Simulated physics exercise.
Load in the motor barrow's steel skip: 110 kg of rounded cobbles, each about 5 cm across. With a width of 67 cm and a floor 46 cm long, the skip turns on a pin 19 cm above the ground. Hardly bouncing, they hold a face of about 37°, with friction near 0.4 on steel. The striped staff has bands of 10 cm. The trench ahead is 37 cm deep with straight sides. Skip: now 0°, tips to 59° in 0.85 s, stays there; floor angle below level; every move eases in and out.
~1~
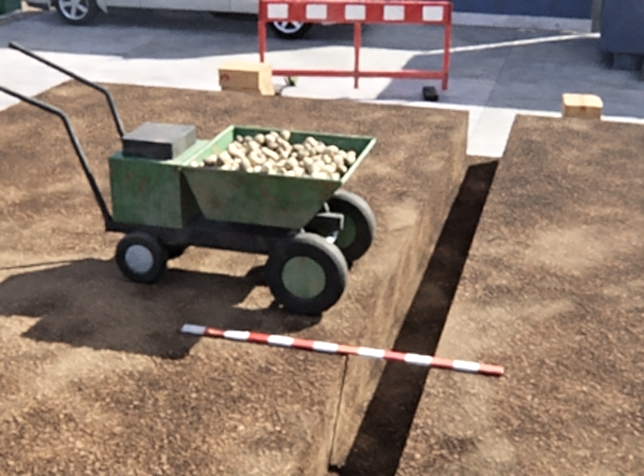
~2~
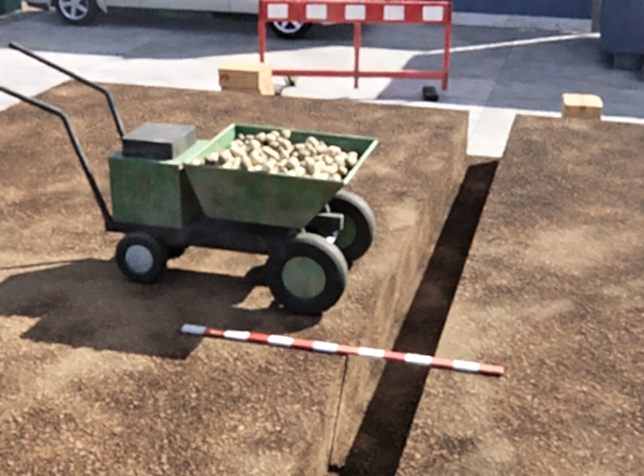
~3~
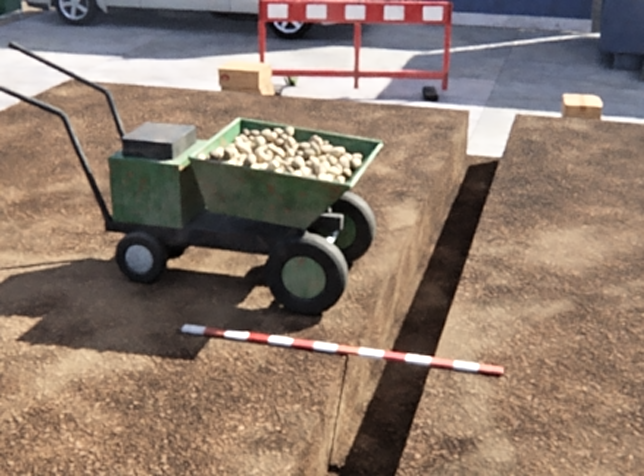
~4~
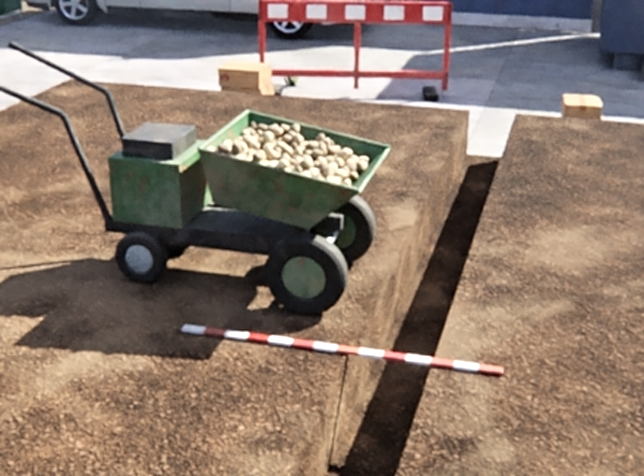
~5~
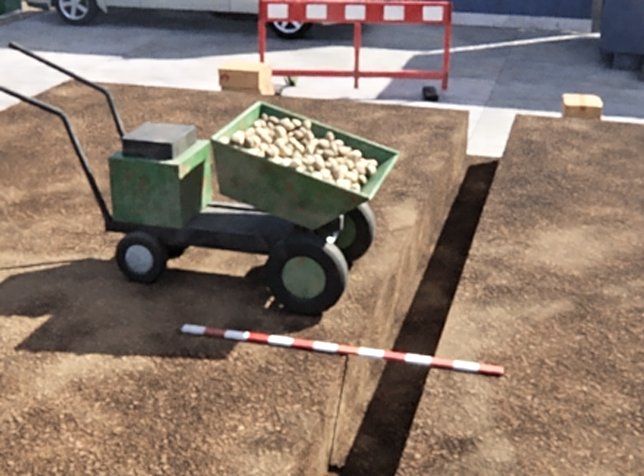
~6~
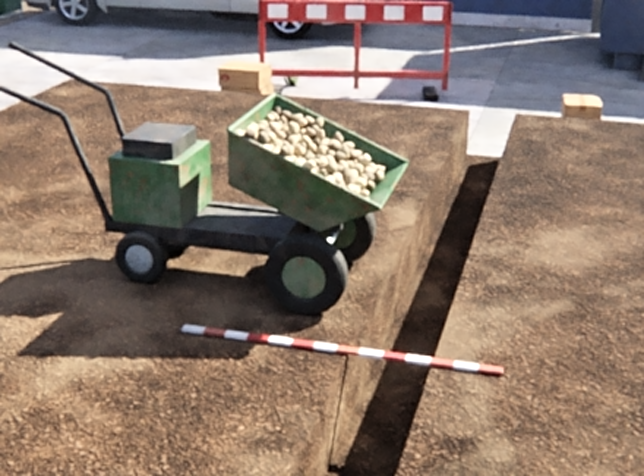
The footage shows a green motor barrow loaded with pale stones standing on brown soil beside a straight-sided trench and a red-and-white staff, as its skip gradually tilts forward to the right, its rear rising while the wheels stay still.
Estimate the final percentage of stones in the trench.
I would say 38 percent.
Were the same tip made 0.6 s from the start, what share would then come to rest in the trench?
That would give about 30 percent.
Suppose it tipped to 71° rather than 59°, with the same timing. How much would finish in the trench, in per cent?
Then roughly 45 percent.
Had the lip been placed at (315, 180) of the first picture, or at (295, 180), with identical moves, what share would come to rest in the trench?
Near 60 then near 70 percent.
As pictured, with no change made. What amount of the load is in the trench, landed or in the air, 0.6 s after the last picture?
By that moment, roughly 10 per cent of the load.
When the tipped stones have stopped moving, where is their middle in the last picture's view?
Roughly at (460, 301).
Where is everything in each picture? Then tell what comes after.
The skip is at 0°, its lip at (342, 182); the top of the load is at (289, 148), in the first frame.
Lip at (345, 183), floor tilted 1°, highest stones at (285, 147), in the second frame.
Lip at (351, 186), floor tilted 5°, highest stones at (276, 144), in the third frame.
Lip at (359, 191), floor tilted 9°, highest stones at (273, 135), in the fourth frame.
Lip at (369, 199), floor tilted 16°, highest stones at (263, 130), in the fifth frame.
Lip at (380, 208), floor tilted 23°, highest stones at (274, 122), in the sixth frame.
Then, 0.3 s after the last picture the floor is at 50°, 100 % in the skip; the foremost stones are at (397, 221).
Then, 0.6 s after the last picture the floor is at 59°, 86 % in the skip, 8 % in the trench, 6 % past the trench; the foremost stones are at (466, 287).
Then, 0.9 s after the last picture the floor is at 59°, 53 % in the skip, 12 % in the trench, 35 % past the trench; the foremost stones are at (576, 306).
Then, 2.9 s after the last picture the floor is at 59°, 24 % in the skip, 38 % in the trench, 38 % past the trench; the foremost stones are past the picture's edge.
